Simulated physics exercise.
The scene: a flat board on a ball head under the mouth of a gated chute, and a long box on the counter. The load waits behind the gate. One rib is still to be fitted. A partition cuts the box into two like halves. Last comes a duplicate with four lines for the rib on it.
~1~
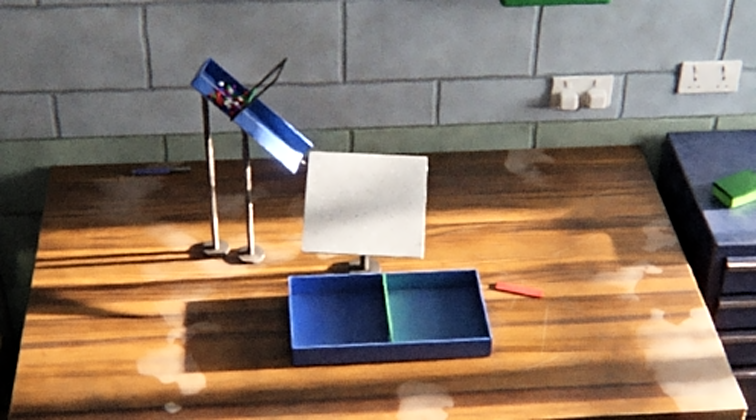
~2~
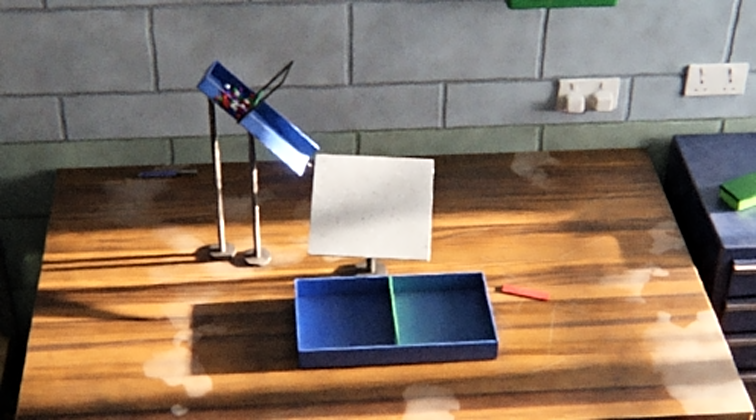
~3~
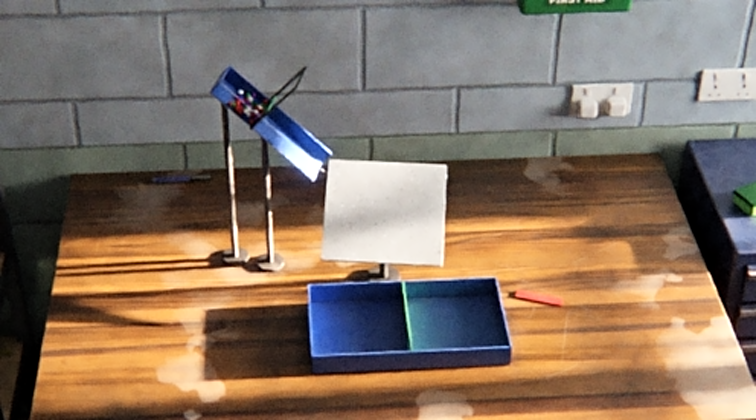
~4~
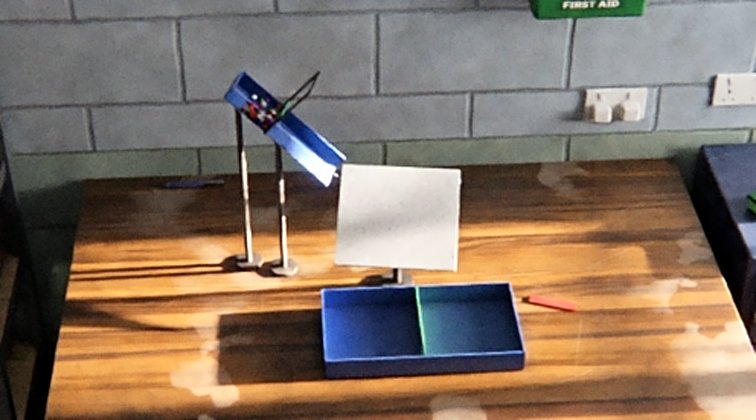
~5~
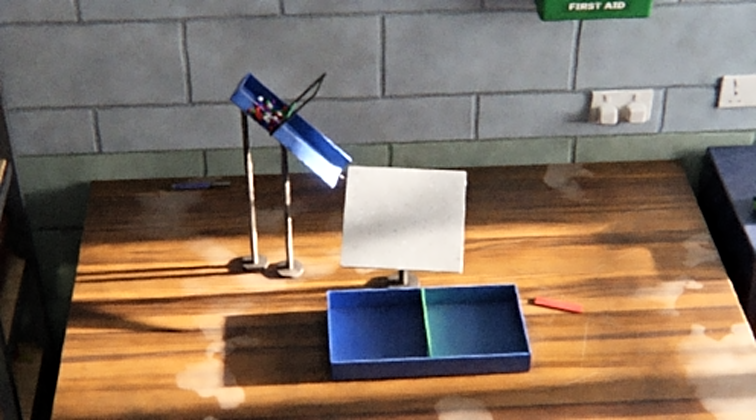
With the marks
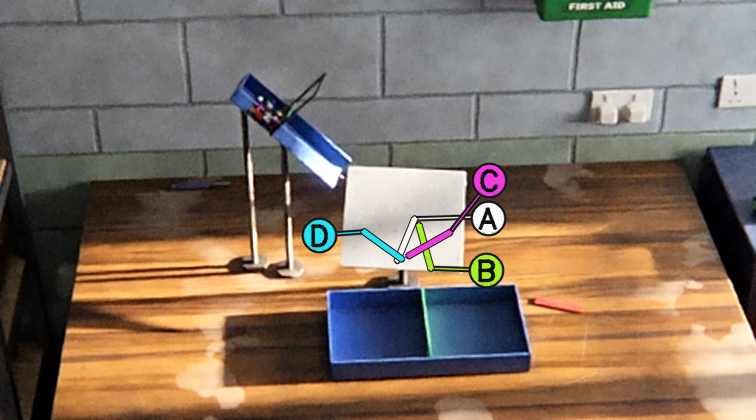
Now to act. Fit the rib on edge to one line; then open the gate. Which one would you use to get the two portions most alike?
Choose B.
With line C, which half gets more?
Left.
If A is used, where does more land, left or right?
Left.
On the marked copy, line A from (414, 218) to (397, 260); line B from (418, 225) to (430, 268); line C from (449, 232) to (408, 255); line D from (363, 231) to (401, 258).
For line A, of what is caught, almost all in the left half, about a tenth in the right.
For line B, of what is caught, roughly half in the left half, roughly half in the right.
For line C, of what is caught, the larger part in the left half, roughly a quarter in the right.
For line D, of what is caught, just a few in the left half, almost all in the right.
